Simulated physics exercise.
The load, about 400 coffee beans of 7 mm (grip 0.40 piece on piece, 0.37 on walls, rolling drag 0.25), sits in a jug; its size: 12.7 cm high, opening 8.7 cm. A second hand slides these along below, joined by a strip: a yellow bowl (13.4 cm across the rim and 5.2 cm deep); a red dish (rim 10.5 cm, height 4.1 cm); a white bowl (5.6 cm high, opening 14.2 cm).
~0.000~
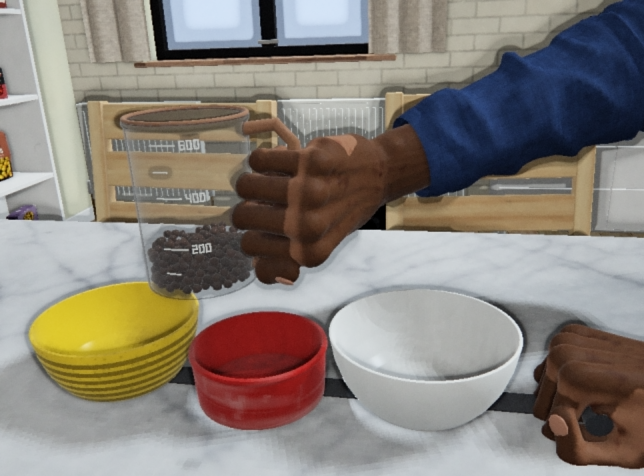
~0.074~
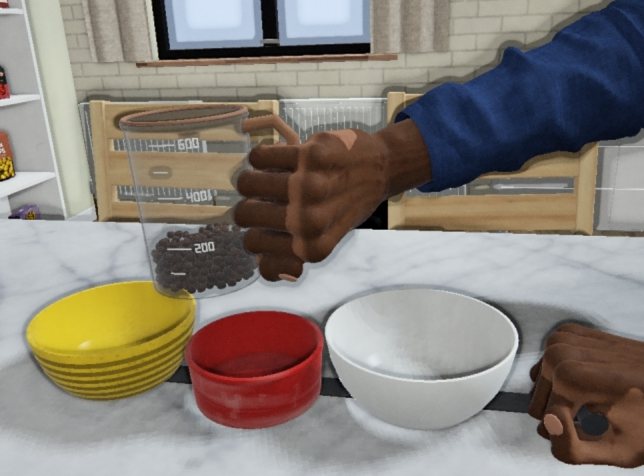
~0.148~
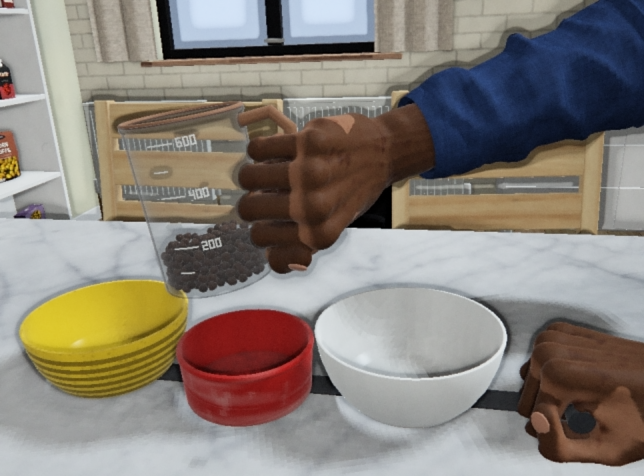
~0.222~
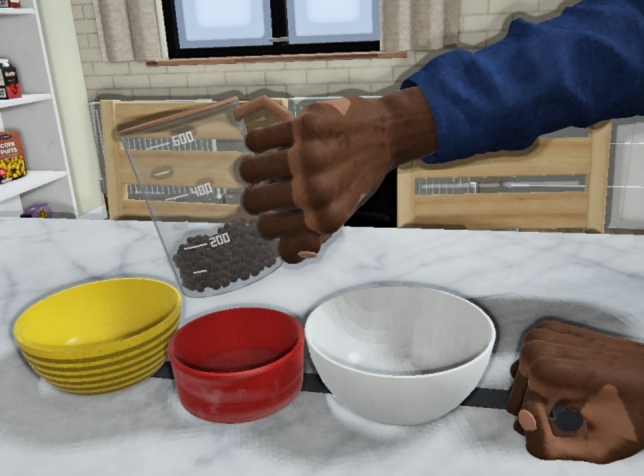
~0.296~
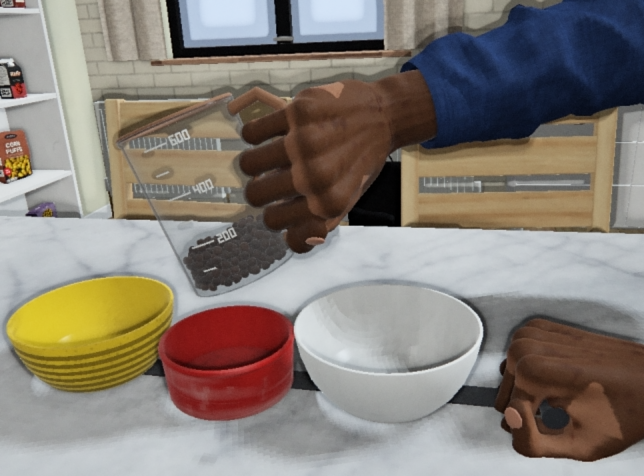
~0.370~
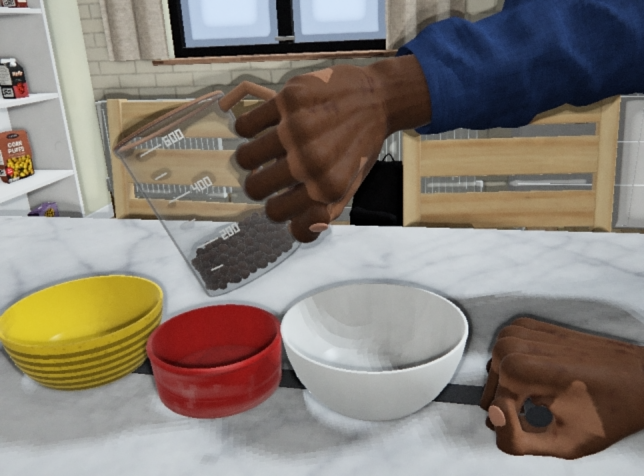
A dark-skinned hand in a blue sleeve grips a clear measuring jug with dark beans in its bottom, above a marbled counter seen from the front, with wooden chairs and a window behind. Below sit a yellow bowl at left, a red dish and a white bowl, near another hand at right. The jug tilts steadily leftward while the three dishes slide slightly left together.
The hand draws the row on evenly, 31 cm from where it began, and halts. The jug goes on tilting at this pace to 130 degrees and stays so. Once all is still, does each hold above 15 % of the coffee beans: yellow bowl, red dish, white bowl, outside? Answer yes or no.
In the yellow bowl: No; in the red dish: No; in the white bowl: Yes; outside everything: No.
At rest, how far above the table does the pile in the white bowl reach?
Roughly 3.0 cm.
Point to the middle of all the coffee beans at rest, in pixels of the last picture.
Near (96, 348).
After 0.97 s, tilt 78 degrees; jug 100 %; middle of all pieces on or above the table near (265, 222).
After 1.47 s, tilt 120 degrees; jug 95 %; middle of all pieces on or above the table near (236, 224).
After 1.93 s, tilt 130 degrees; white bowl 100 %; middle of all pieces on or above the table near (102, 348).
After 2.37 s, tilt 130 degrees; white bowl 100 %; middle of all pieces on or above the table near (95, 348).
In the end, at 2.6 s, jug 0 %, outside 0 %, yellow bowl 0 %, red dish 0 %, white bowl 100 %.
